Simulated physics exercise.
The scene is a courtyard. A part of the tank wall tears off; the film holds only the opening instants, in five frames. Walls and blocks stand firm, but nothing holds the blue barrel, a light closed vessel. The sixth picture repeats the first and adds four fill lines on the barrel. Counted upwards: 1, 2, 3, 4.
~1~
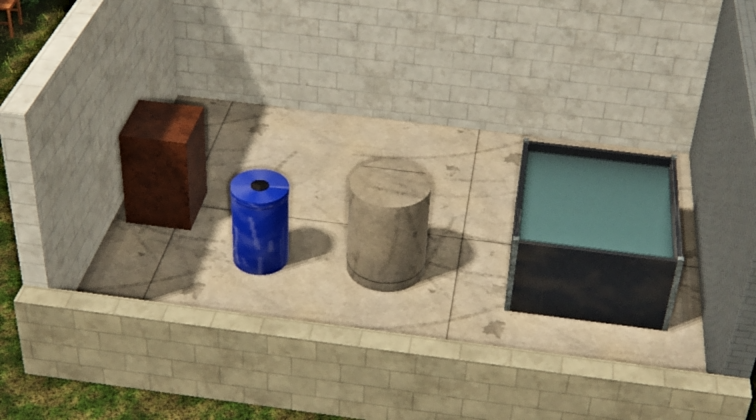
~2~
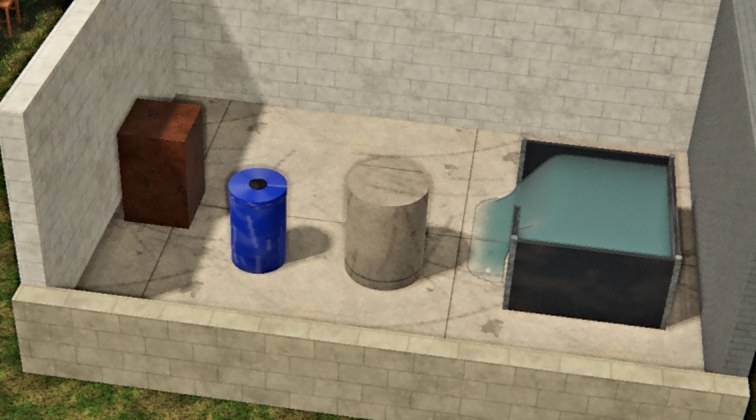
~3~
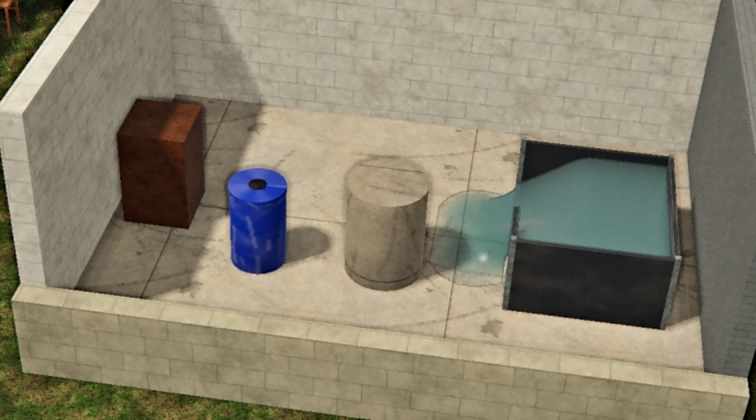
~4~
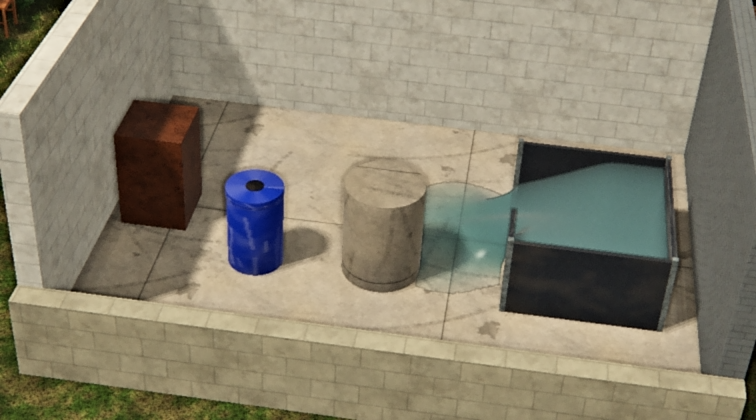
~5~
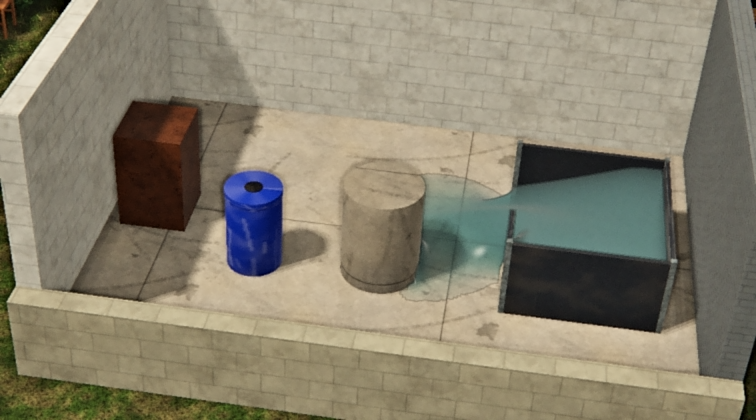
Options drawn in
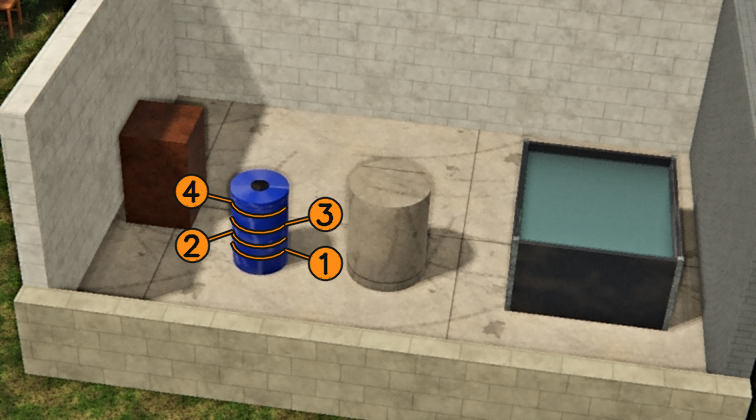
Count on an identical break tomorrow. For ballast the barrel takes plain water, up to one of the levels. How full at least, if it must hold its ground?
The limit is 1.
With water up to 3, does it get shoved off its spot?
No, that is safe.
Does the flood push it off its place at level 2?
No, not at all.
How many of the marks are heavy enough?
All four.
In orange, 1 at (254, 258); 2 at (254, 246); 3 at (254, 232); 4 at (254, 216); from the bottom up 1, 2, 3, 4.
With 1, it does not move.
With 2, it does not move.
With 3, it does not move.
With 4, it does not move.
